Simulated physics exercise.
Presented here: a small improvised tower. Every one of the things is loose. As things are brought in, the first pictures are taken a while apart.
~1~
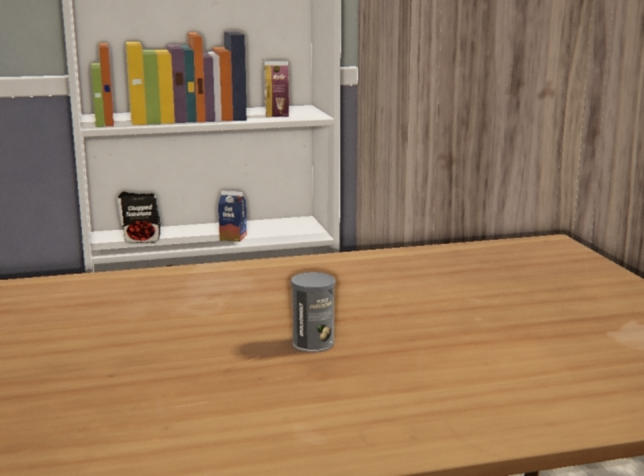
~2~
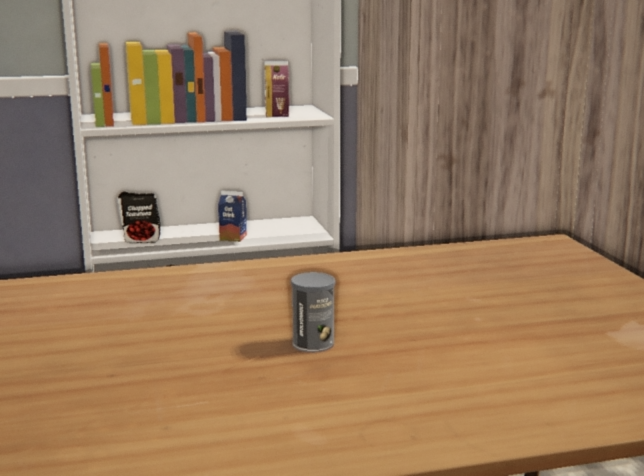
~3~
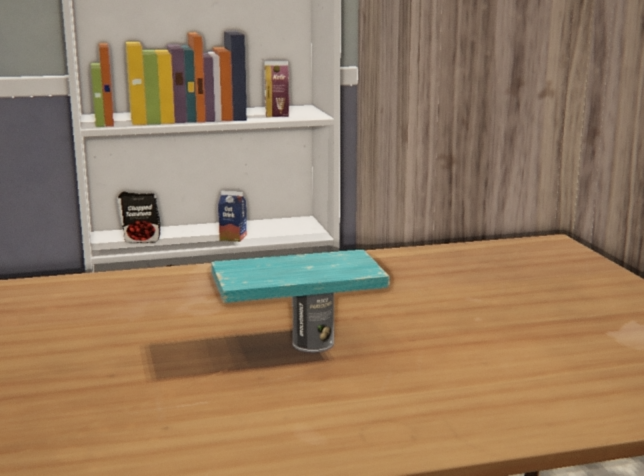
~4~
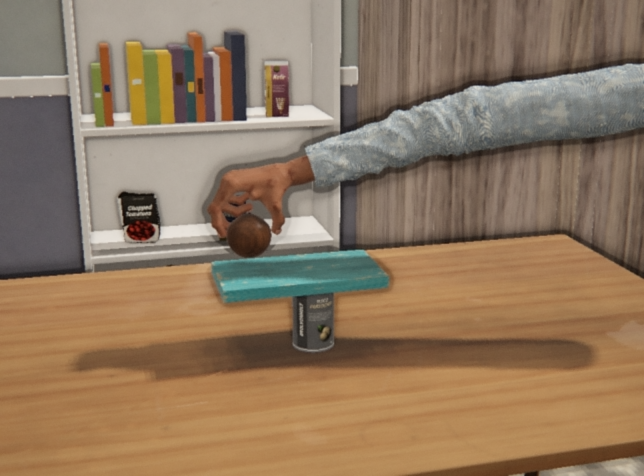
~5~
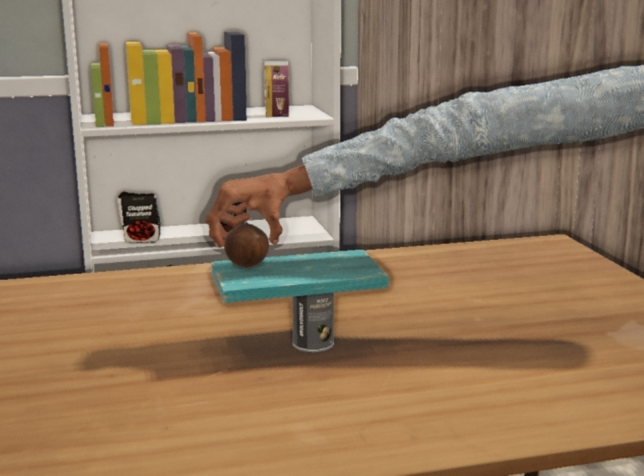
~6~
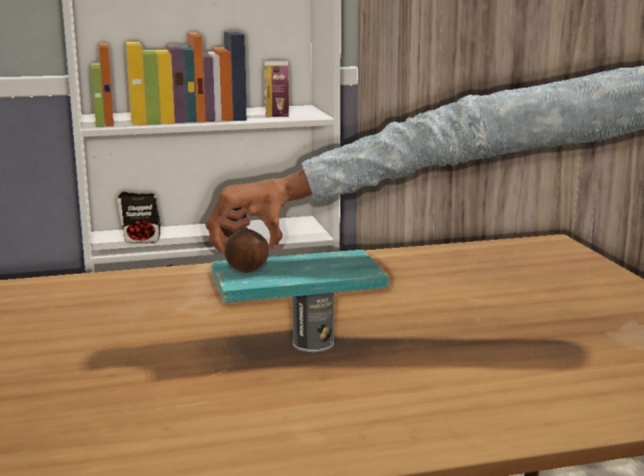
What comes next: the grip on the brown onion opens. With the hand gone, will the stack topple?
Yes, it topples.
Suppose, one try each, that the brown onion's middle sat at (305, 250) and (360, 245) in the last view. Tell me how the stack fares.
First try: Stands; second try: Stands.
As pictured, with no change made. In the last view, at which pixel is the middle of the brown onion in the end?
End position: Approximately (105, 343).
Then, 0.40 s later than the last frame, brown onion now fallen; turquoise board tilted by 54°.
Then, 0.60 s later than the last frame, turquoise board now fallen.
Then, 0.90 s later than the last frame, things are still on the move.
When it is over, fallen, turquoise board and brown onion; grey tin as before. End places, in pixels of the last picture, brown onion near (105, 343). The stack loses its balance.
